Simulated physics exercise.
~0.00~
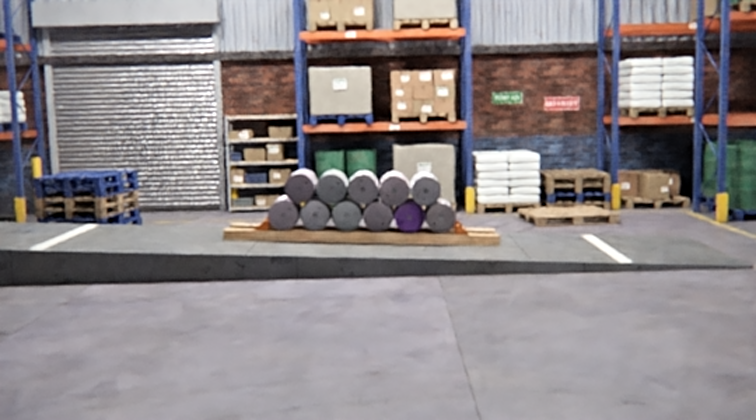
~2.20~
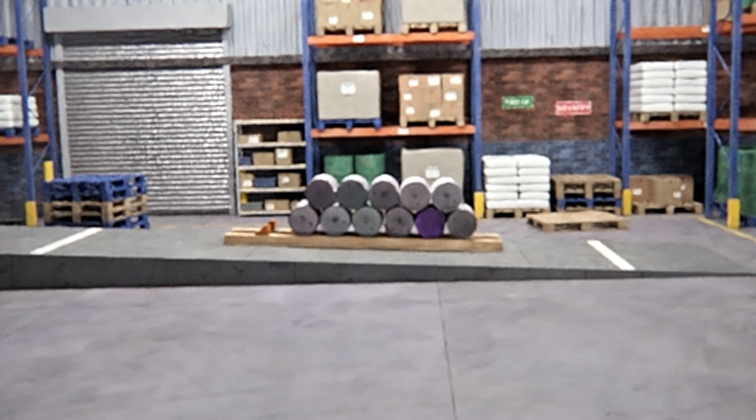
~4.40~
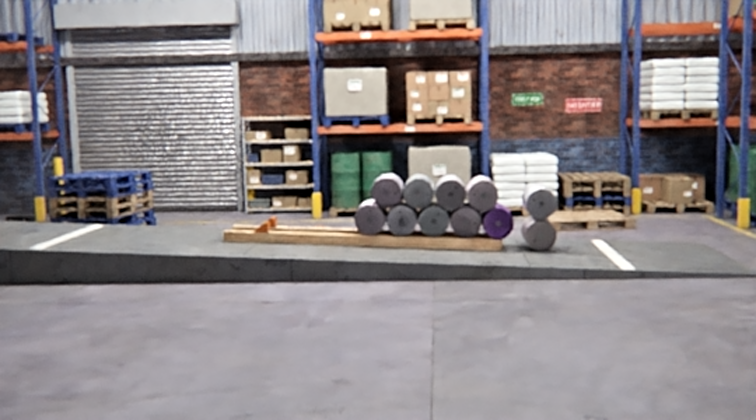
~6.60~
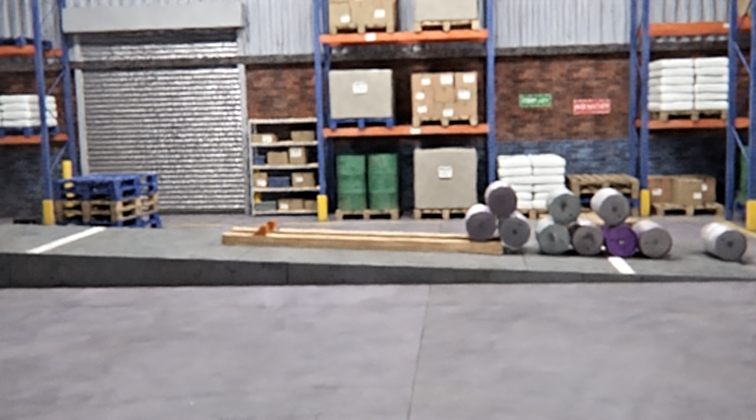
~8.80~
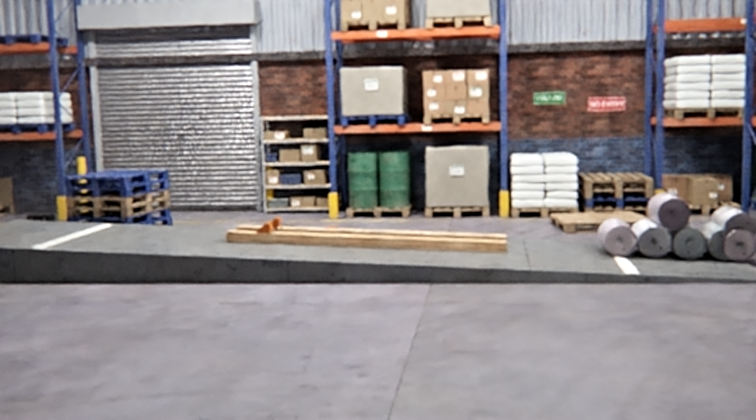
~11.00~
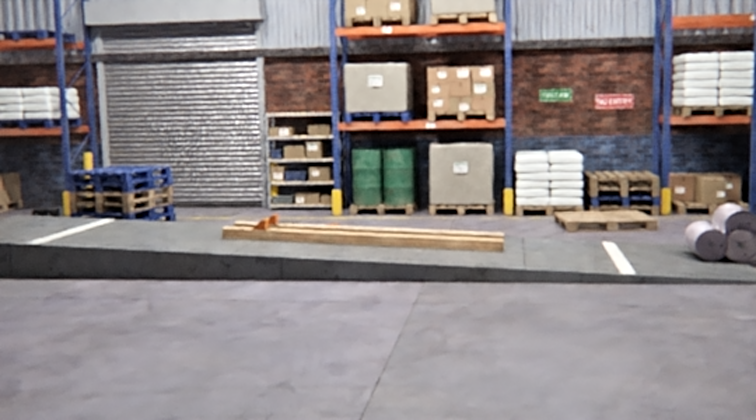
In a warehouse, a stack of grey rolls with one purple one sat on wooden beams until it shifted right, spilled off the end and rolled across the white line, leaving the beams empty and the last few rolls at the right edge.
